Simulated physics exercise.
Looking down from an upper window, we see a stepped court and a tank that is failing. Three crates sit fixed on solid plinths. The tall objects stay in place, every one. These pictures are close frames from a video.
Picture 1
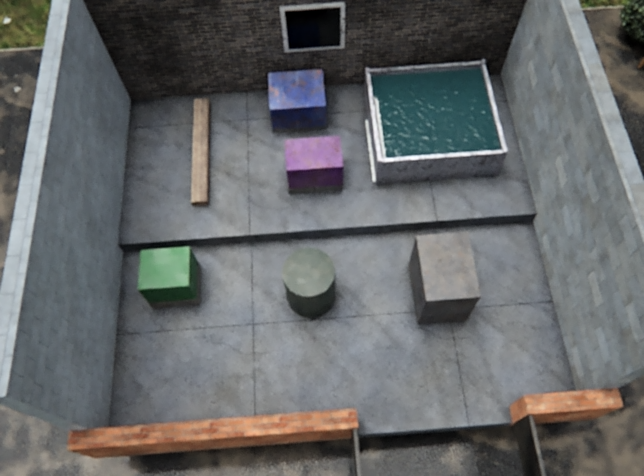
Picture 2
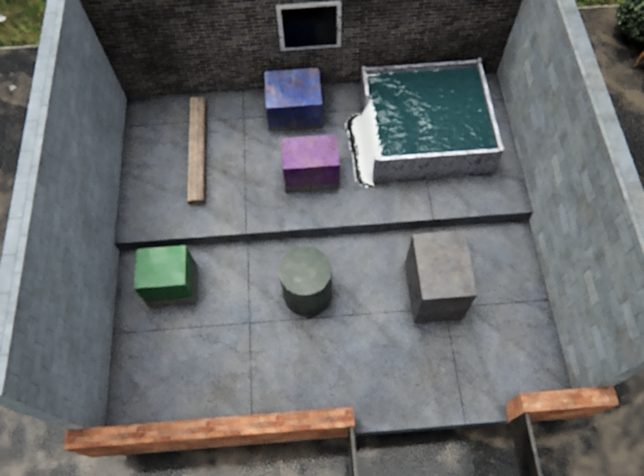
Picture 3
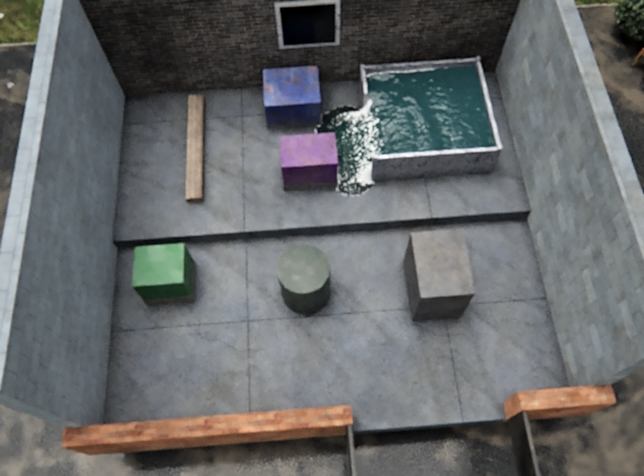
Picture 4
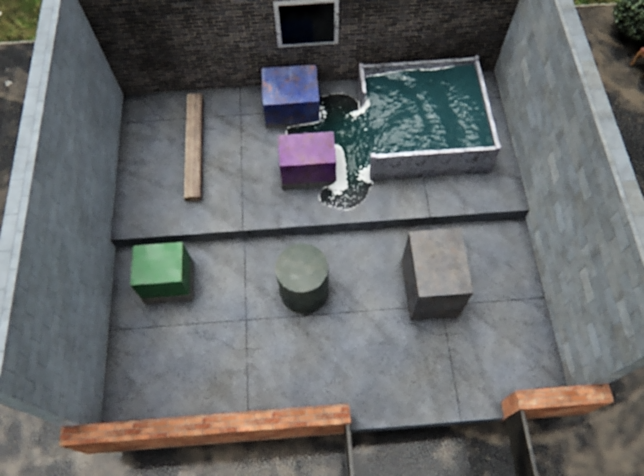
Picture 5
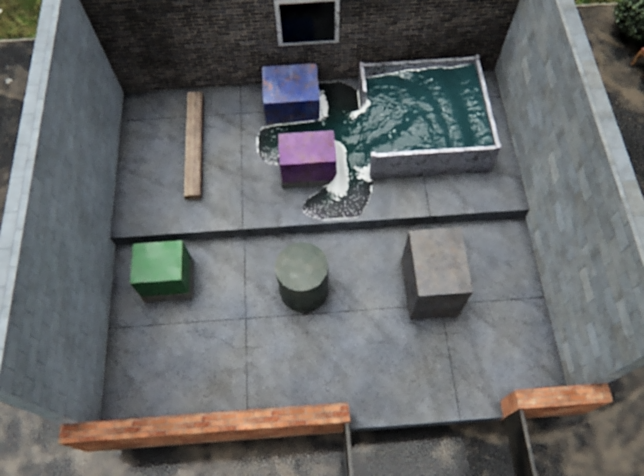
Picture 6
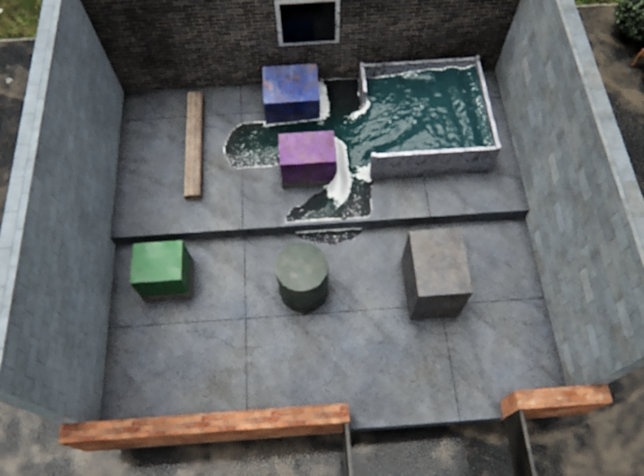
Green water pouring from the left side of a tank in a walled court, spreading around purple and blue blocks and over a low step.
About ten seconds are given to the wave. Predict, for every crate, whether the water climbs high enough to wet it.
The purple crate is within reach. The green crate is out of reach. The blue crate is within reach.
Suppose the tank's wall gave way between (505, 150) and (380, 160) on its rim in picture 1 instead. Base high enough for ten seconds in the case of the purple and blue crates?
In short: Purple keeps dry; blue is safe.
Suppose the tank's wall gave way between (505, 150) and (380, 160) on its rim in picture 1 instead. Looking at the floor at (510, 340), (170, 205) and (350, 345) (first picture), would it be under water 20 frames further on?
Spot one: Reached by the flood. Spot two: Spared by the leak. Spot three: Reached by the flood.
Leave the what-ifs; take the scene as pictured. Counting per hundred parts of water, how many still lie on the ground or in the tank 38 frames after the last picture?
The share not yet gone is roughly 92 percent.
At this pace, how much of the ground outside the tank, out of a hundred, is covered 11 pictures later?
My estimate is close to 50 per cent.
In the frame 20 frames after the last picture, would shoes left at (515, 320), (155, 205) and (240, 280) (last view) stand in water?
First spared, second inundated, third inundated.
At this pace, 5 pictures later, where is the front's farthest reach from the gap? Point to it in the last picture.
I reckon the front has reached (152, 133) by then.
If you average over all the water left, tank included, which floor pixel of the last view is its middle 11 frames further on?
The water's centre sits above (350, 151).
A moment on, water covers 25 % of the floor; the purple crate water round its plinth, the green crate not reached, the blue crate water round its plinth.
Next, water covers 50 % of the floor; the purple crate water round its plinth, the green crate water round its plinth, the blue crate water round its plinth.
Then, water covers 65 % of the floor; the purple crate water round its plinth, the green crate water round its plinth, the blue crate water round its plinth.
Later, water covers 80 % of the floor; the purple crate water round its plinth, the green crate water round its plinth, the blue crate water round its plinth.
In the end, water covers 95 % of the floor; the purple crate was topped, the green crate stayed above the water, the blue crate was topped.
